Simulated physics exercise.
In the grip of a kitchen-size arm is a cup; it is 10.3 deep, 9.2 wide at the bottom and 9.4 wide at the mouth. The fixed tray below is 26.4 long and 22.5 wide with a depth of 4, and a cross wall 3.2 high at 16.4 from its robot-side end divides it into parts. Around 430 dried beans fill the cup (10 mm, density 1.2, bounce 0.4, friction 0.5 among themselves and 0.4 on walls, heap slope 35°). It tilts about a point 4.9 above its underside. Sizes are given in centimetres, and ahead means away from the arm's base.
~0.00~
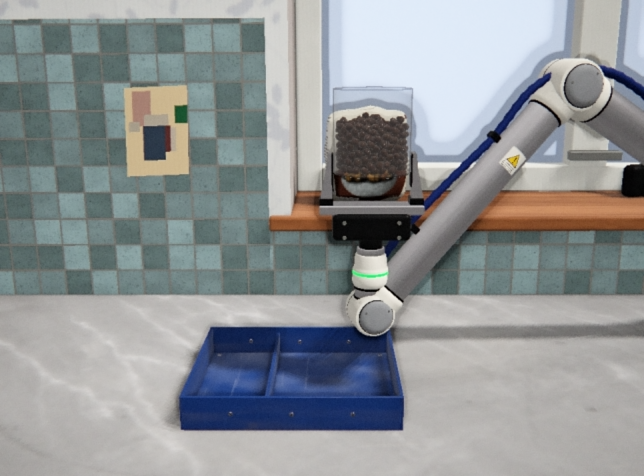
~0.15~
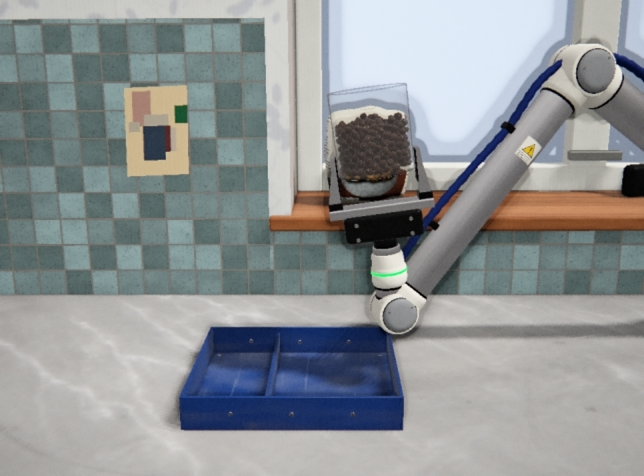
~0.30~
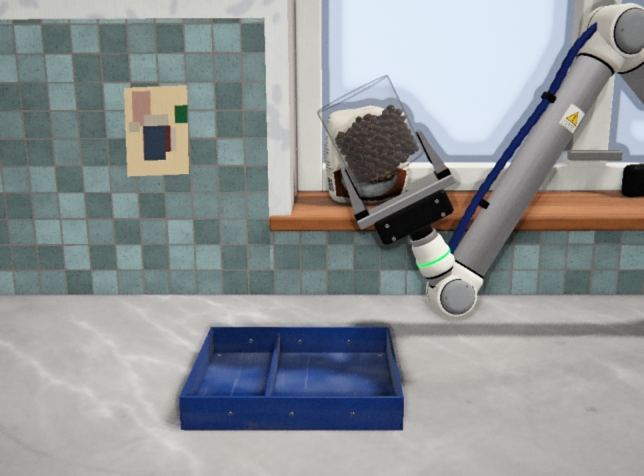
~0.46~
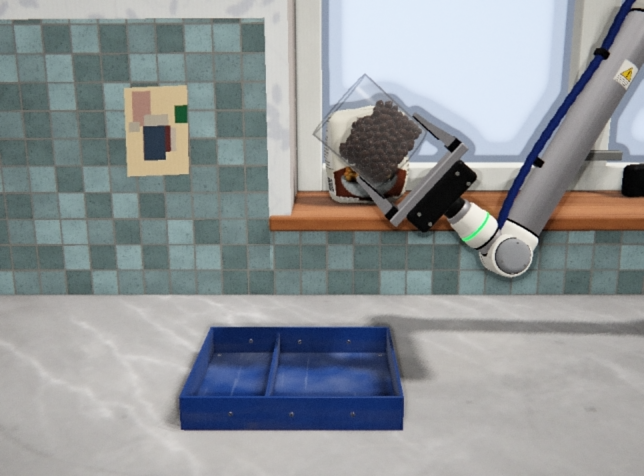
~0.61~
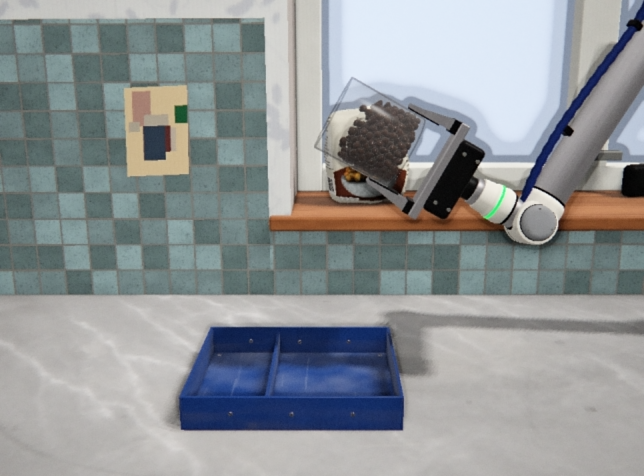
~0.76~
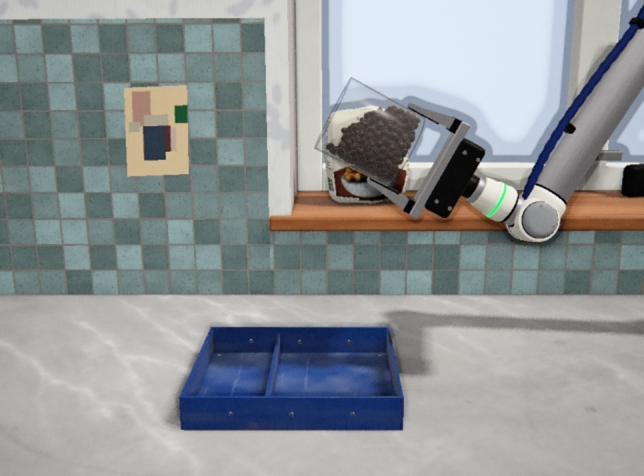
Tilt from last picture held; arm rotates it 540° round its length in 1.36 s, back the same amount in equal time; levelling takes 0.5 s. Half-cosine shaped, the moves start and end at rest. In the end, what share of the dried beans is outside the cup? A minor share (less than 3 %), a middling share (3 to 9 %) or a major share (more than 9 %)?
A minor share.
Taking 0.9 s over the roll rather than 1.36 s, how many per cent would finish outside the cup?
Then roughly 0 per cent.
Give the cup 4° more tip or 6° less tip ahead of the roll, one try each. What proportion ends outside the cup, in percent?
You'd get close to 5 per cent, then close to 0 per cent.
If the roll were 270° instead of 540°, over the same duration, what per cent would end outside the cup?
Estimate: Near 0 %.
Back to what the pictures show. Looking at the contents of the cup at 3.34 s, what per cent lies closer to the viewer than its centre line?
40 %.
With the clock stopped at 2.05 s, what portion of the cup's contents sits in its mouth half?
My estimate is some 25 per cent.
After 2.05 s, tipped 62°, highest piece 38 above the table; 429 in the cup, 2 in the robot-side part, 1 in the far-side part.
After 3.34 s, tipped 62°, highest piece 38 above the table; 429 in the cup, 2 in the robot-side part, 1 in the far-side part.
After 4.18 s, upright, highest piece 39 above the table; 429 in the cup, 2 in the robot-side part, 1 in the far-side part.
After 4.88 s, upright, highest piece 39 above the table; 429 in the cup, 2 in the robot-side part, 1 in the far-side part.
In the end, 429 in the cup, 2 in the robot-side part, 1 in the far-side part. That is 1 % outside the cup.
